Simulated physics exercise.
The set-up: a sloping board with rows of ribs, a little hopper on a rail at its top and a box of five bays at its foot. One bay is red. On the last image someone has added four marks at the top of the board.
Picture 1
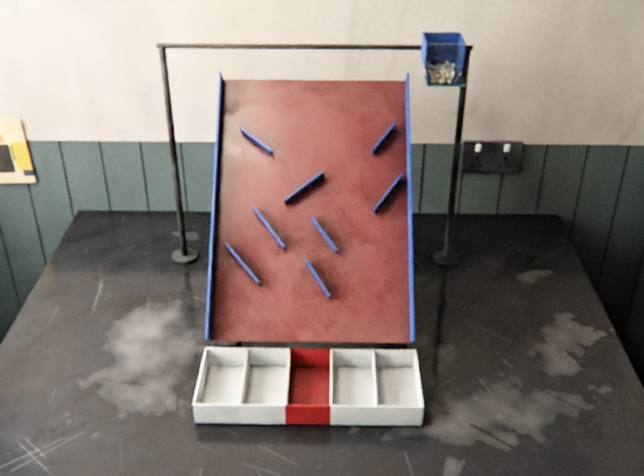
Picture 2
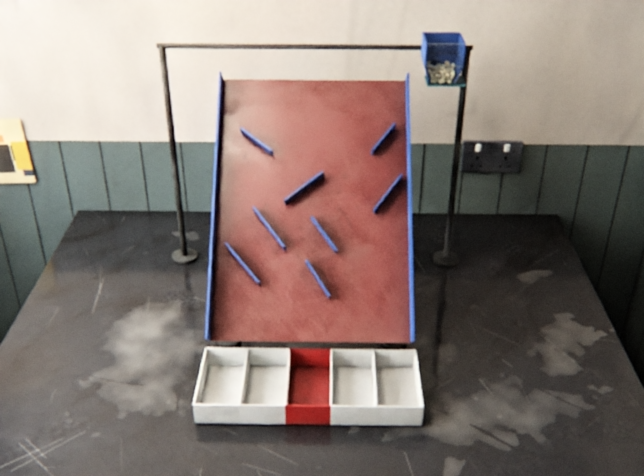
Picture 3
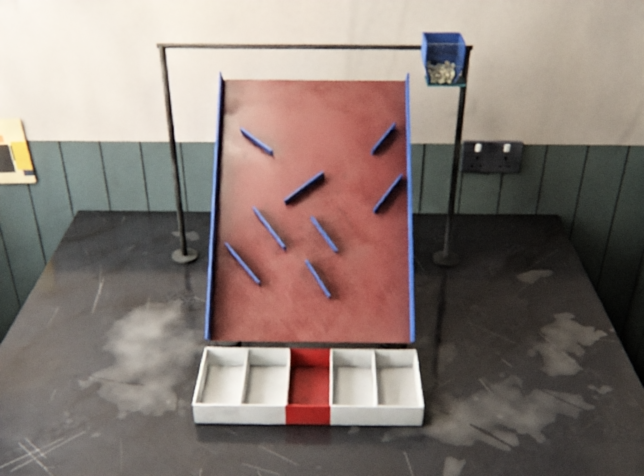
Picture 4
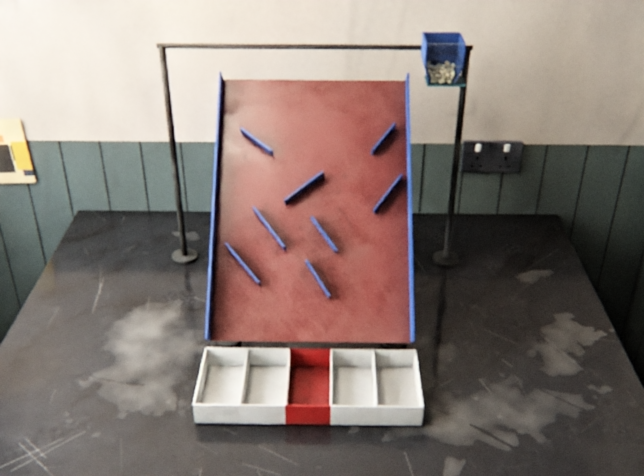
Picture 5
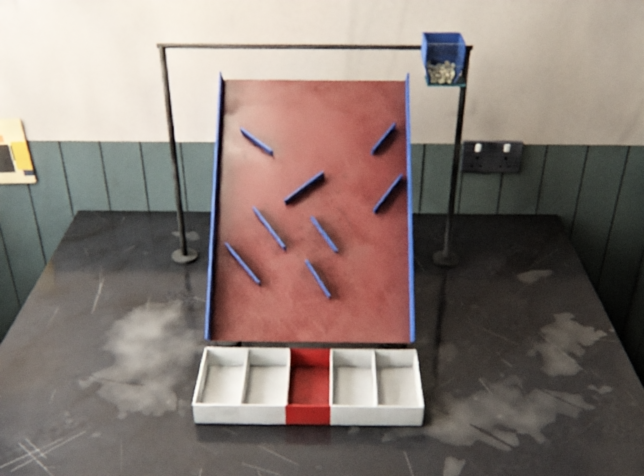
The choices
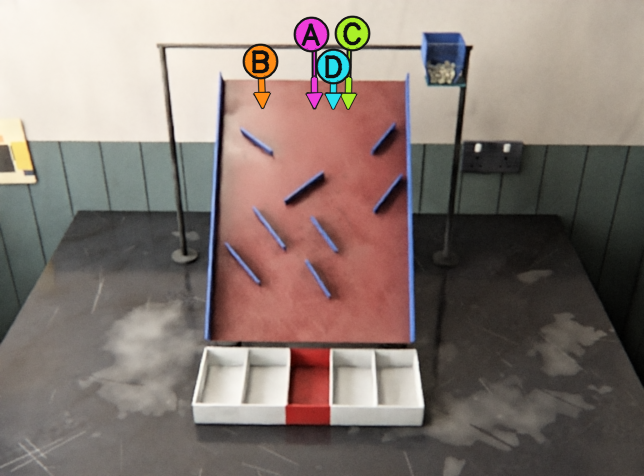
On a dark tabletop, a blue hopper hangs above a ribbed red board, and nothing moves.
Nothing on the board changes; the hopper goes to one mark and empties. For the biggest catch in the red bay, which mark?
Take B.
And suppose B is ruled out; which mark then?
That would be A.
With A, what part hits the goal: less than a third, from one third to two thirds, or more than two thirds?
From one third to two thirds.
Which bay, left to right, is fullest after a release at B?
The third from the left.
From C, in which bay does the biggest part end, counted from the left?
The fourth from the left.
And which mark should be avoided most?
The answer is C.
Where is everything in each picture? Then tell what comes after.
In the first frame, hopper near (439, 73), white beans, door shut.
In the second frame, ribs (241, 128) to (272, 151), (372, 150) to (395, 123), (284, 200) to (323, 171).
In the third frame, ribs (374, 209) to (402, 174), (253, 206) to (284, 247), (312, 216) to (337, 250).
In the fourth frame, ribs (226, 243) to (259, 282), (306, 260) to (330, 296).
In the fifth frame, red bay near (308, 413), number 3 of 5 from the left.
On the marked copy, mark A meets the board at (314, 102); mark B meets the board at (262, 102); mark C meets the board at (348, 103); mark D meets the board at (333, 103).
With A, close to half in the red bay, close to a quarter in other bays, close to a quarter held on the board, only a few outside the box.
With B, the bulk in the red bay, a small share in other bays, a small share held on the board.
With C, a small share in the red bay, all but a few in other bays.
With D, close to a third in the red bay, close to two thirds in other bays.
